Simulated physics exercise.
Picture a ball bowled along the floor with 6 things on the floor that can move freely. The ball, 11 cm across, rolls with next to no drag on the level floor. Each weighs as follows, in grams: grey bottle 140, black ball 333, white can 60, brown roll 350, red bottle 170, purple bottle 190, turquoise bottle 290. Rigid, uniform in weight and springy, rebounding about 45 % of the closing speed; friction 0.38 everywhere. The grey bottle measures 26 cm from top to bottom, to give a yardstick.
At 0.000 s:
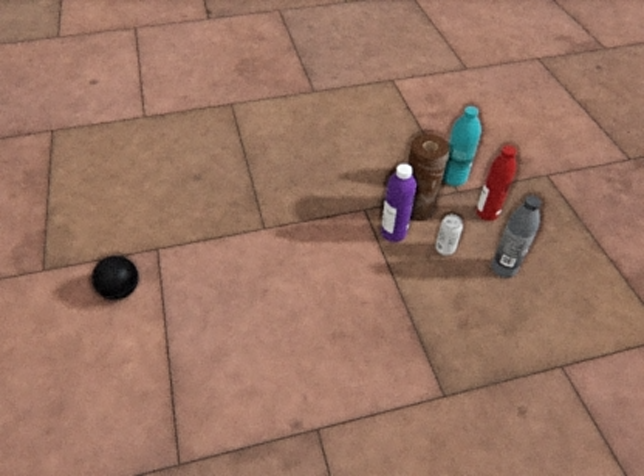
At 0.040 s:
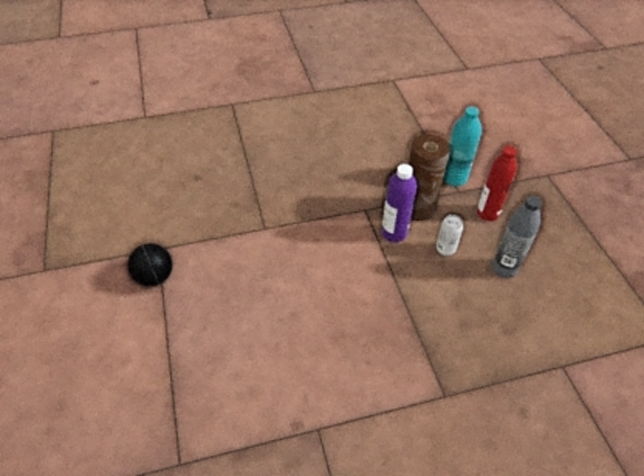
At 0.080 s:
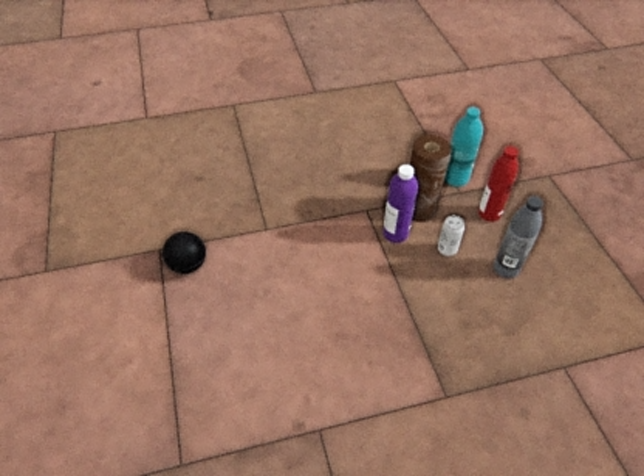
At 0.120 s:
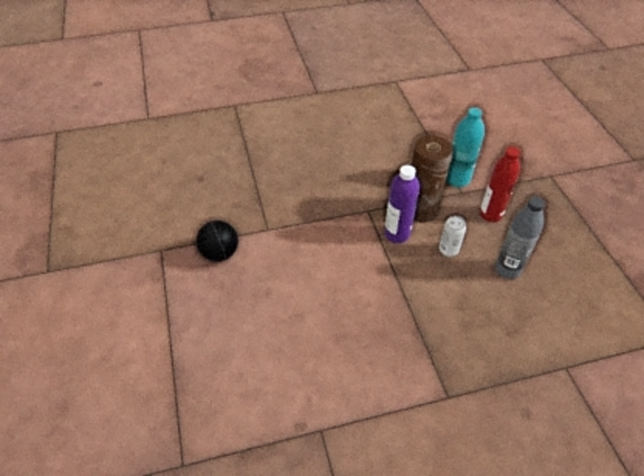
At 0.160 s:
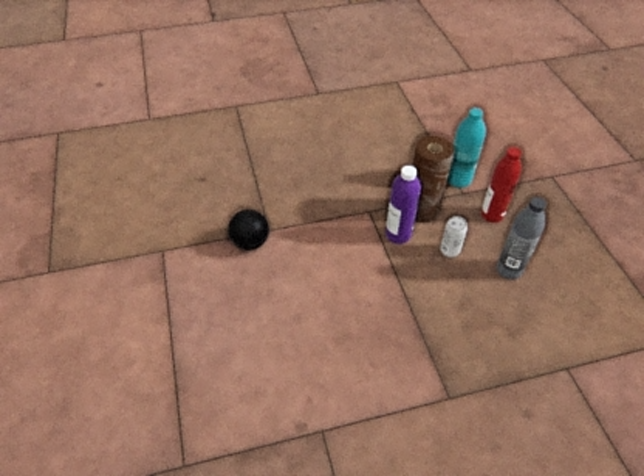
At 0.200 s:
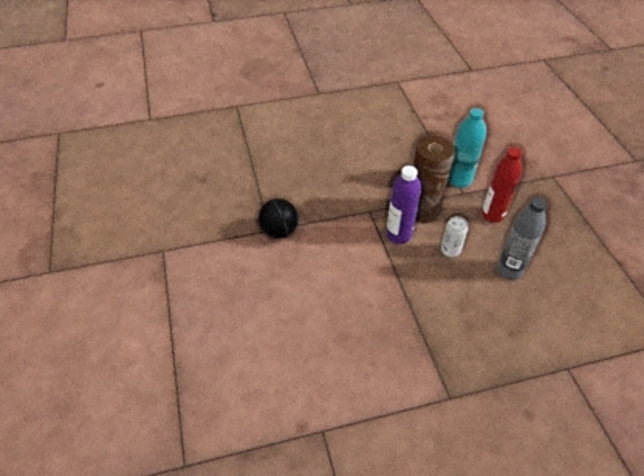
On reddish stone paving, a black ball rolls rightward past floor joints near six standing objects.
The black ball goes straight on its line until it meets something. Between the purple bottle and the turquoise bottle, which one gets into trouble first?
Of the two named, the latter.
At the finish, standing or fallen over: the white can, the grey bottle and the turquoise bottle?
In the last frame the white can remains up, the grey bottle remains up and the turquoise bottle does not stay up.
After 0.70 s, ball has run 136 cm; black ball near (497, 97); turquoise bottle leaning 39° near (532, 162).
After 1.20 s, ball has run 214 cm; black ball near (589, 8); turquoise bottle on its side near (565, 196).
By the end (1.9 s), tipped over on the floor, turquoise bottle; the other 5 in place, give or take 8 cm. Seen from the same camera at the end, purple bottle near (404, 205), turquoise bottle near (564, 197). Purple bottle was never lost; turquoise bottle went at 0.70 s.
